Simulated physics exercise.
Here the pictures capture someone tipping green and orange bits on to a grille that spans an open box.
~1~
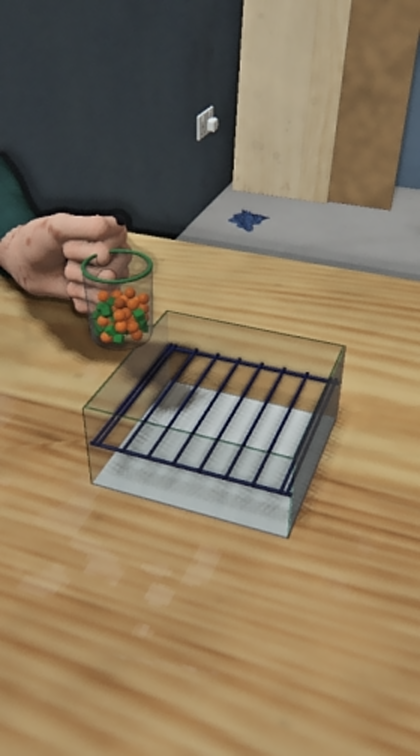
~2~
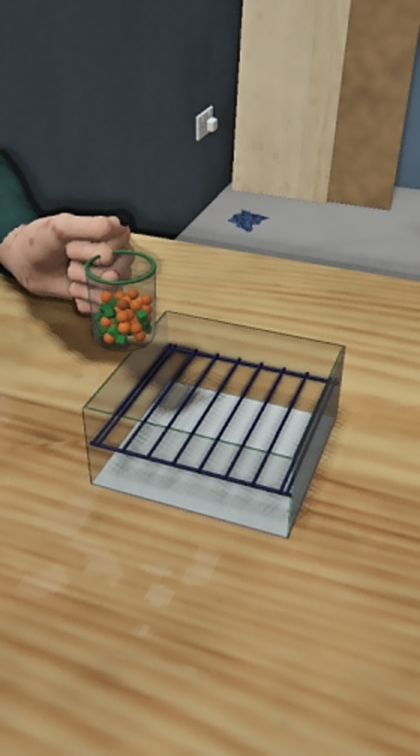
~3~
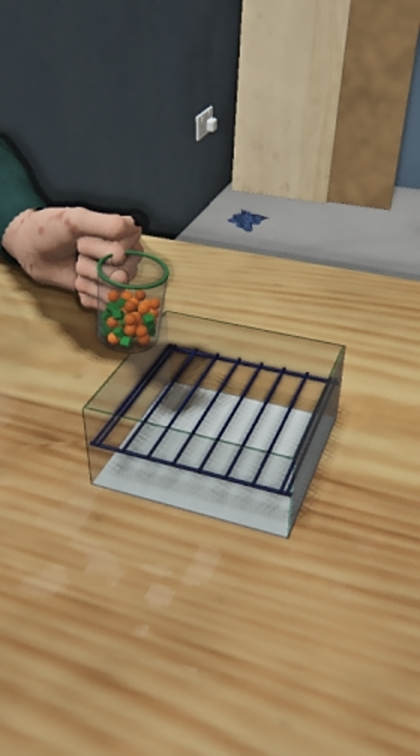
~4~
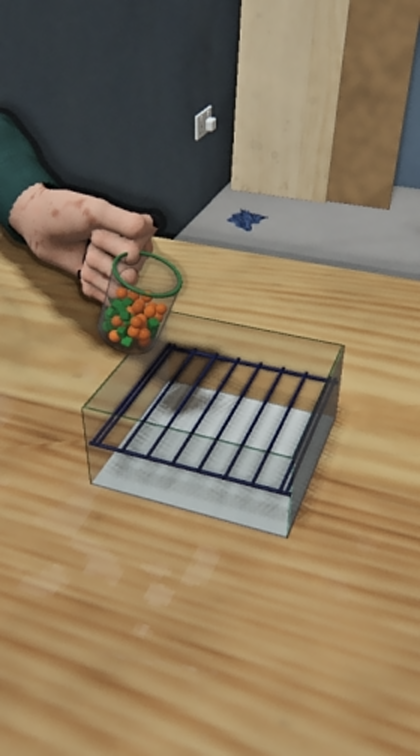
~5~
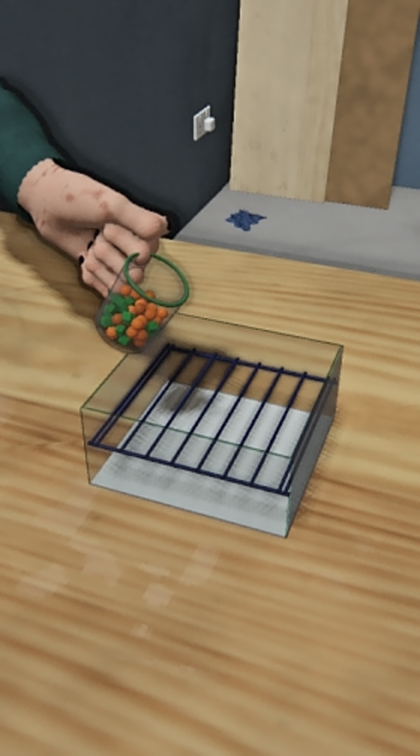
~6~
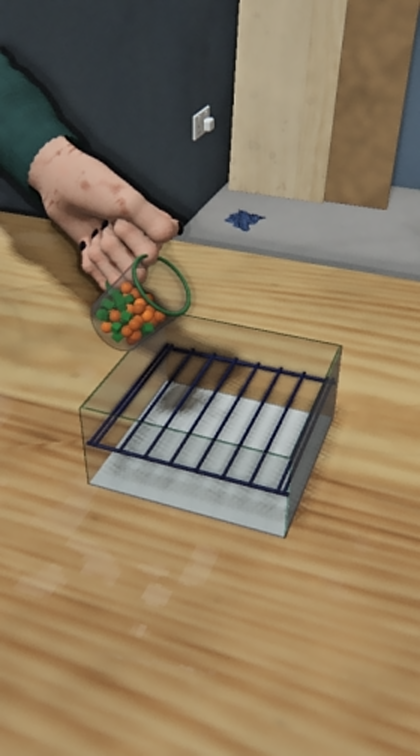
A hand holding a clear cup of small orange and green pieces moved it slightly right, then steadily tilted it toward a clear box with dark bars across it, the pieces shifting inside the cup.
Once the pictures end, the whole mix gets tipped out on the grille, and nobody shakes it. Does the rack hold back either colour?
The green bits slip past the grid. Orange bits? They slip past the grid.
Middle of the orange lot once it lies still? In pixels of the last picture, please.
About (231, 457).
Then, 0.34 s past the last view, green ones, all in the cup; orange ones, all in the cup.
Then, 0.71 s past the last view, green ones, nearly all in the cup, a small part on or over the wires, a small part under the rack; orange ones, all in the cup.
Then, 1.14 s past the last view, green ones, a small part on or over the wires, nearly all under the rack; orange ones, about a quarter on or over the wires, most under the rack.
Finally, green ones, all under the rack; orange ones, all under the rack.
